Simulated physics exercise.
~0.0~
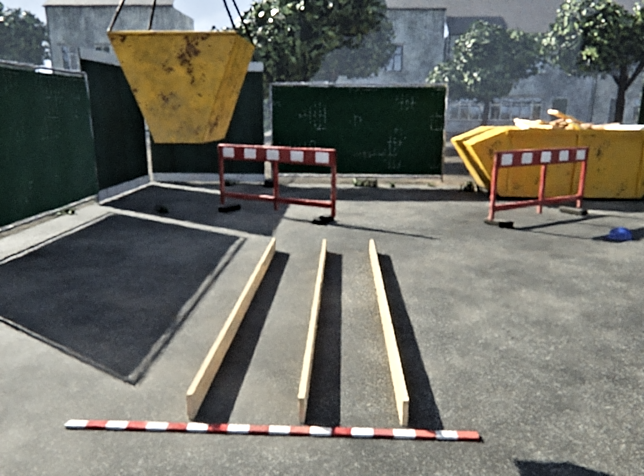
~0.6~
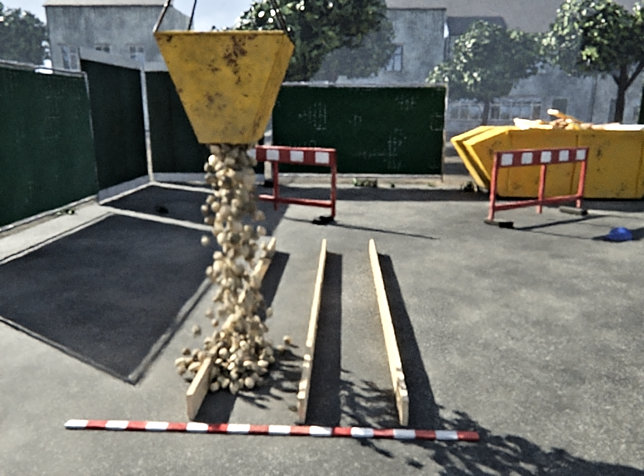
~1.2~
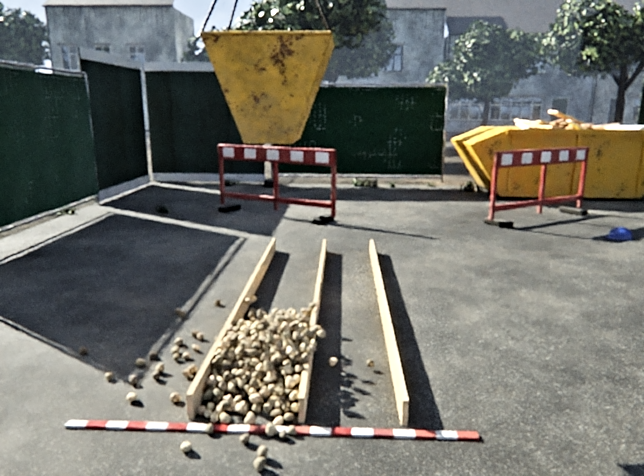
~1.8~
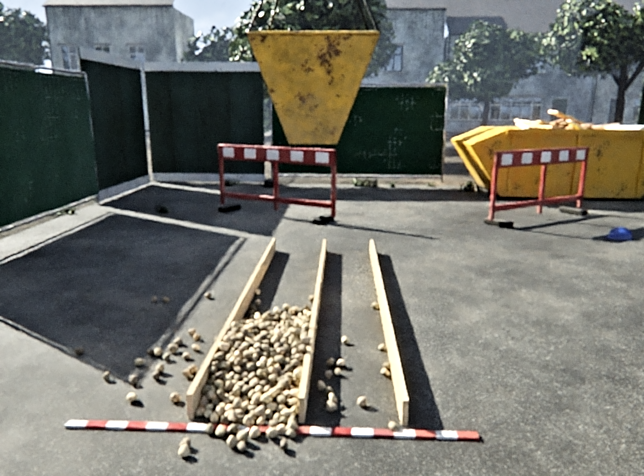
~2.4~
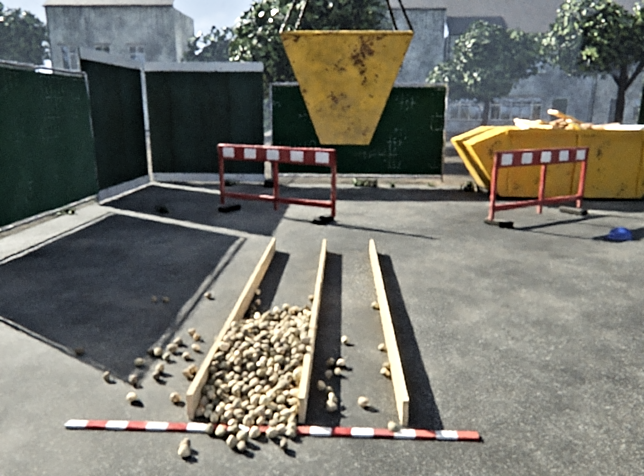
A yellow hopper moves right, dropping round stones that settle mostly in the left bay.
